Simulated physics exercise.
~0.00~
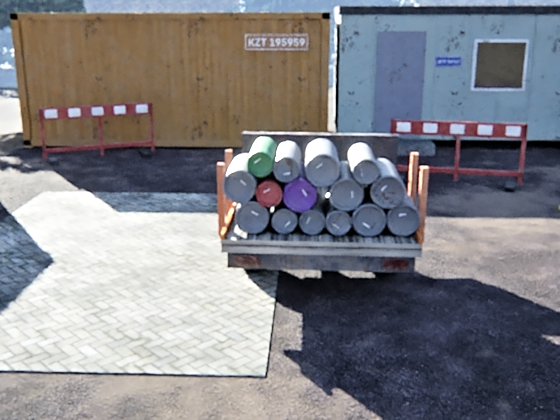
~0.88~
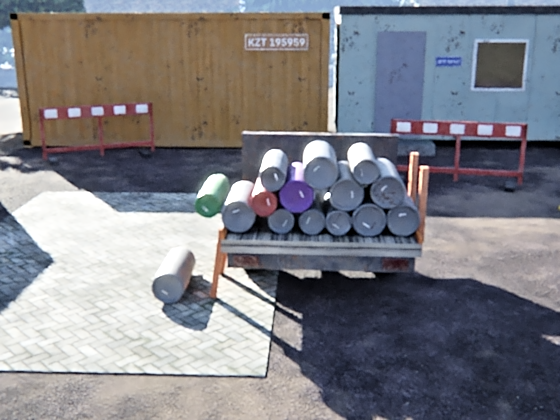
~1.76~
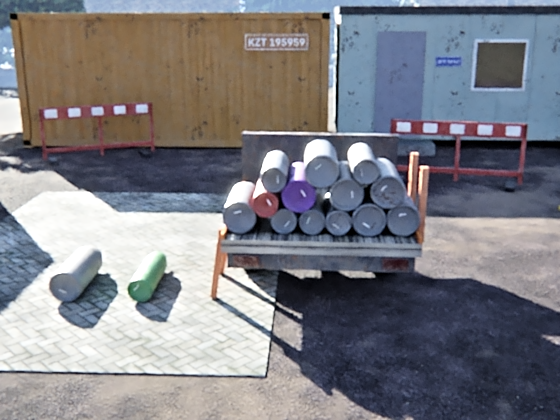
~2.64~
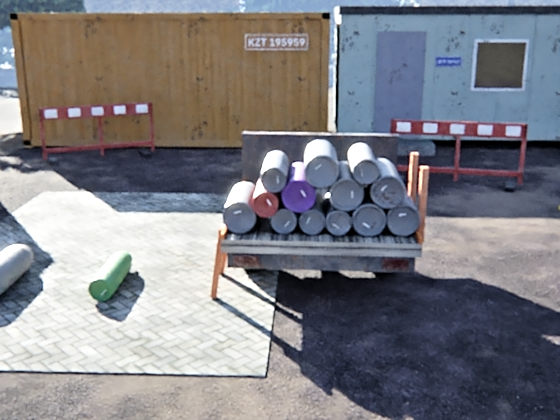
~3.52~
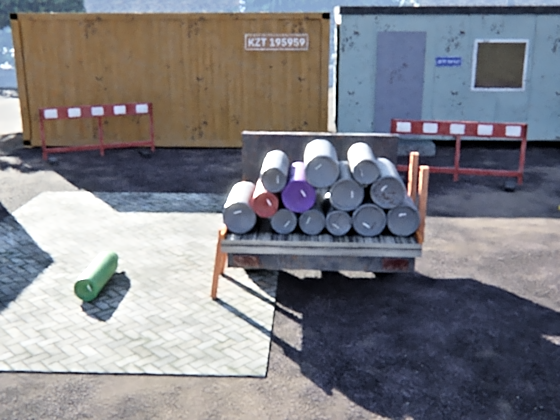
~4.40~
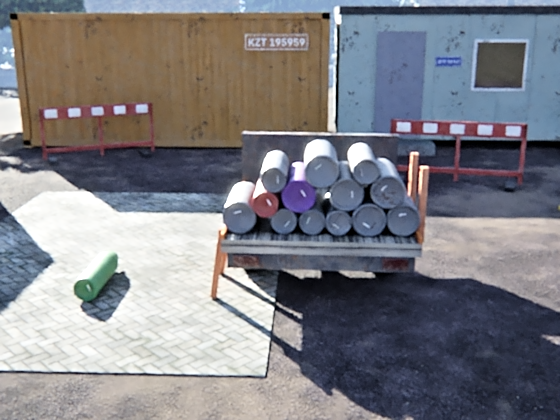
The footage shows stacked cylinders on a low trailer as the left posts drop; a grey one and the green one tumble off and roll left across the paving, the grey leaving view and the green coming to rest, while red and purple stay aboard.
